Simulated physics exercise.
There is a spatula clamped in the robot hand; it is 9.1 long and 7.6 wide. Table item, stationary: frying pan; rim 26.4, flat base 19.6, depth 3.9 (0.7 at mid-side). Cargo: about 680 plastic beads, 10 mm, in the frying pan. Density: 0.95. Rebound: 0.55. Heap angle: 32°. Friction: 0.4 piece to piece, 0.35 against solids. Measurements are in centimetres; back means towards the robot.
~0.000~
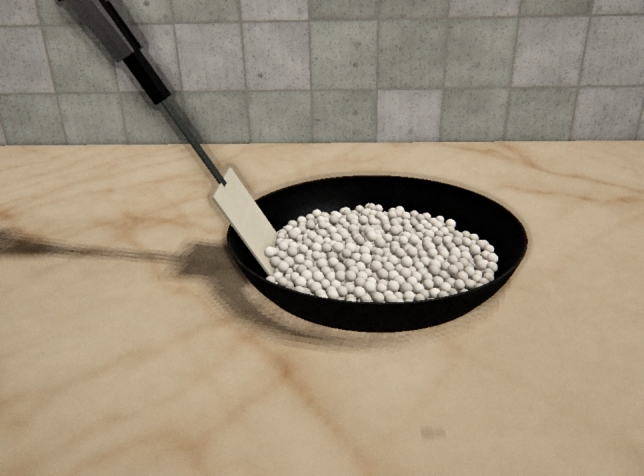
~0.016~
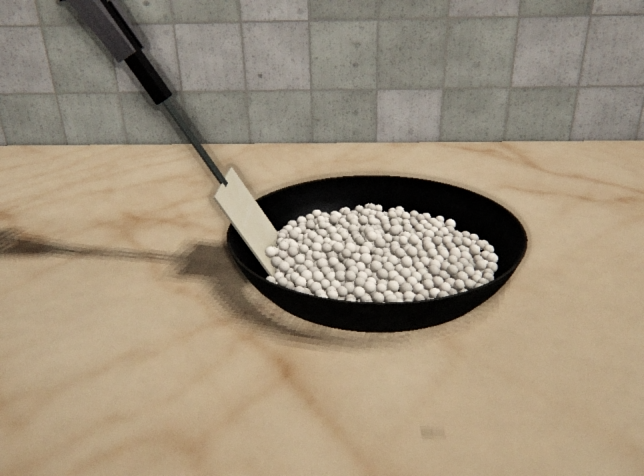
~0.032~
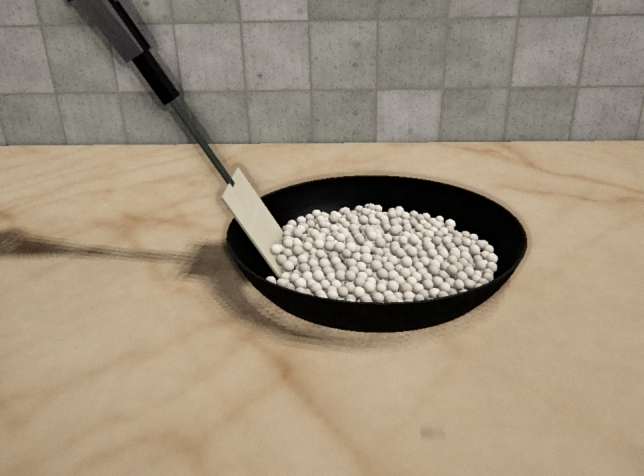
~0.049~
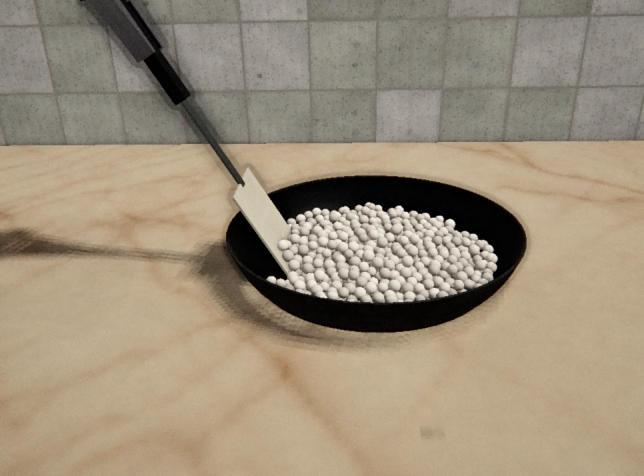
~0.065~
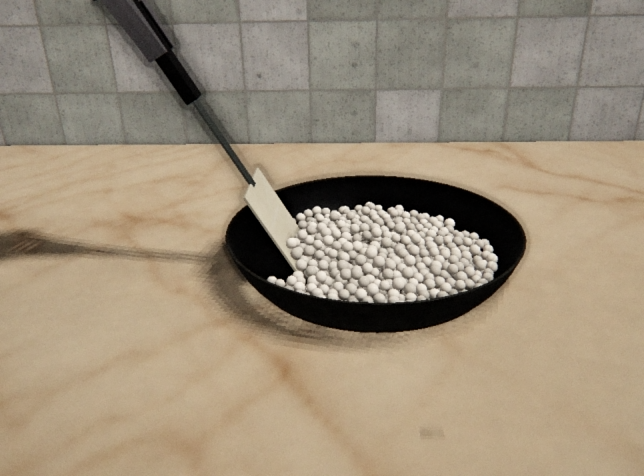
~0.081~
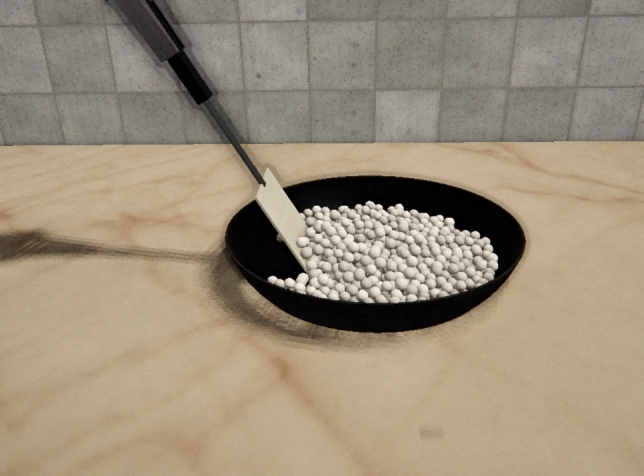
At the start, a tilted spatula held from the upper left rests its pale blade inside the left edge of a black frying pan filled with white beads. The spatula then slides slowly a short way right, pressing into the beads, which shift slightly and leave bare pan behind the blade.
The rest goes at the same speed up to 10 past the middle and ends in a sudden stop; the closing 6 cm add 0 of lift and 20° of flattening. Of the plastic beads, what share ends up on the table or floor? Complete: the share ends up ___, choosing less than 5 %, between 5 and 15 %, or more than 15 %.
The share ends up between 5 and 15 %.
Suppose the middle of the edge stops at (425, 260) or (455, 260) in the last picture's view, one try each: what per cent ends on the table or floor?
About 0 and 0 per cent.
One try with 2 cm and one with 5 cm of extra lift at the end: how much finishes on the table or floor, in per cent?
Close to 10 and 10 percent respectively.
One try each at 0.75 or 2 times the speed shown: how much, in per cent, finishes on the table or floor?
About 5 and 15 per cent.
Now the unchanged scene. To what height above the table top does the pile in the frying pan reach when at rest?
Close to 5.5 centimetres high.
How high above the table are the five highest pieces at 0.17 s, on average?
Roughly 4 centimetres.
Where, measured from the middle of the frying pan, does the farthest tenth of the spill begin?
Distance from centre: Approx. 25 cm.
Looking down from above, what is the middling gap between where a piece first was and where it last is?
4 cm.
After 0.17 s, sloping 60°, highest piece 4 above the table; 683 in the frying pan.
After 0.26 s, sloping 54°, highest piece 5 above the table; 683 in the frying pan.
After 0.51 s, sloping 40°, highest piece 5 above the table; 633 in the frying pan, 47 on the table or floor, 3 on the blade or in flight.
After 1.56 s, sloping 40°, highest piece 5 above the table; 632 in the frying pan, 51 on the table or floor.
At rest, 632 in the frying pan, 51 on the table or floor. That is 7 % on the table or floor.
